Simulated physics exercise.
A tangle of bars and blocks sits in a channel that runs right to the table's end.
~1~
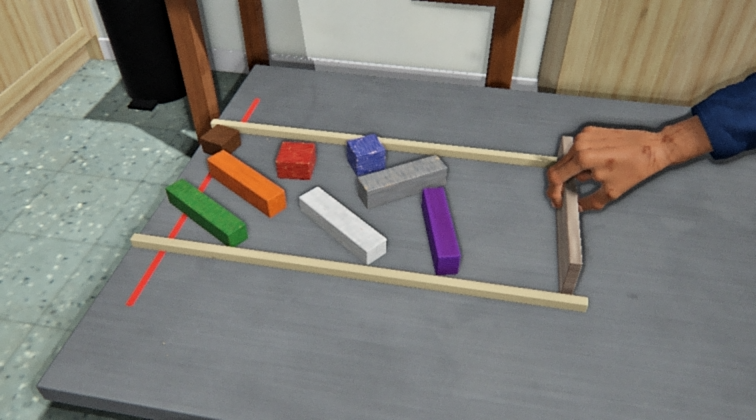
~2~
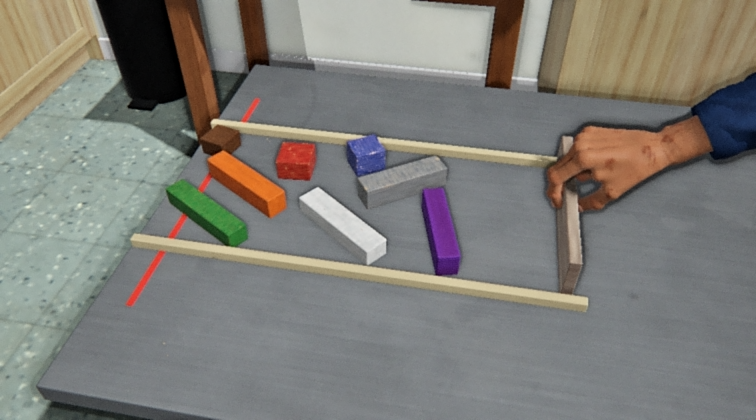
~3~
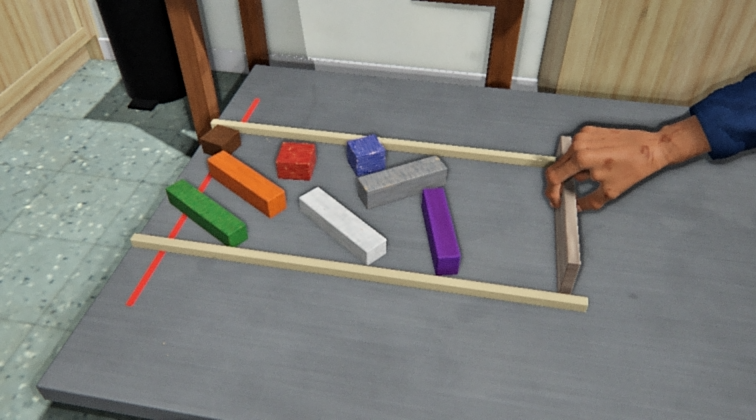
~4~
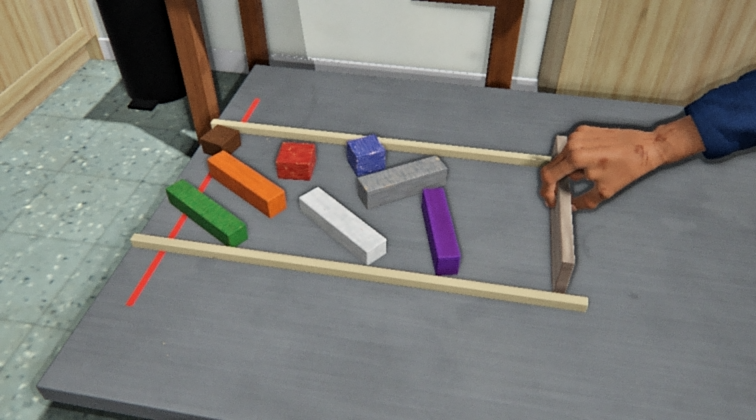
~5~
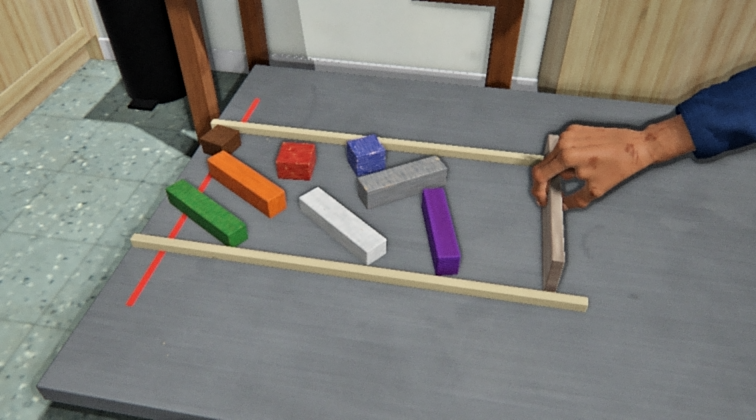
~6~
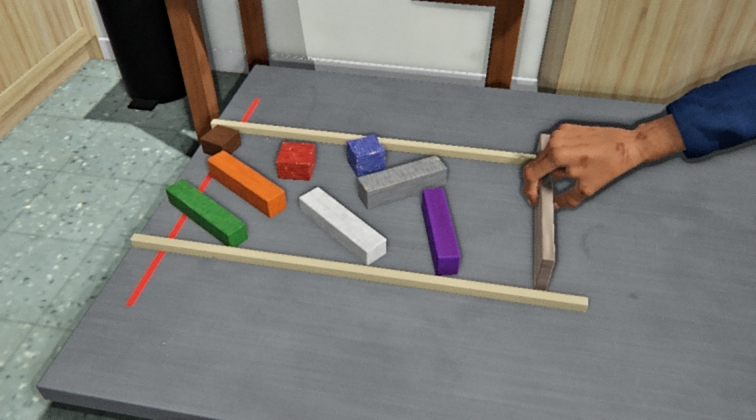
At first, a hand holds an upright wooden board at the right of a channel between two pale strips, with colourful bars and blocks lying to its left. The hand then slides the board a short way left, still clear of the pieces, which all stay still.
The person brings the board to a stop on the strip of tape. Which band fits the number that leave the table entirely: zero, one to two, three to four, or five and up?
The band is five and up.
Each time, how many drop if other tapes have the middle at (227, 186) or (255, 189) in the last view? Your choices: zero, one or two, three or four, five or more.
First tape: Either three or four; second: One to two.
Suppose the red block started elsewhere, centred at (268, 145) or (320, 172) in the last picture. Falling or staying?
Trial 1: Off; trial 2: Off.
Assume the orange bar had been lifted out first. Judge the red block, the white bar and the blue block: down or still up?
Result - red block: Gone; white bar: Gone; blue block: Up.
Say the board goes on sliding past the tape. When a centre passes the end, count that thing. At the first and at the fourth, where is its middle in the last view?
Pixels in order: Roughly (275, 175), roughly (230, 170).
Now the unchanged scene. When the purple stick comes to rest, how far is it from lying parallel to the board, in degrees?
It is near 0° out of line.
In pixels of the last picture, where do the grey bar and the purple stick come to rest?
(182, 162) and (180, 196), roughly.
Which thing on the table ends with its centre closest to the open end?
The grey bar is it.
Soon after, none off yet; brown block at rest near (221, 142); green bar at rest near (206, 213); orange bar at rest near (246, 183).
In the end, the number that fall off is five or more; gone, white bar, red block, orange bar, green bar and brown block.
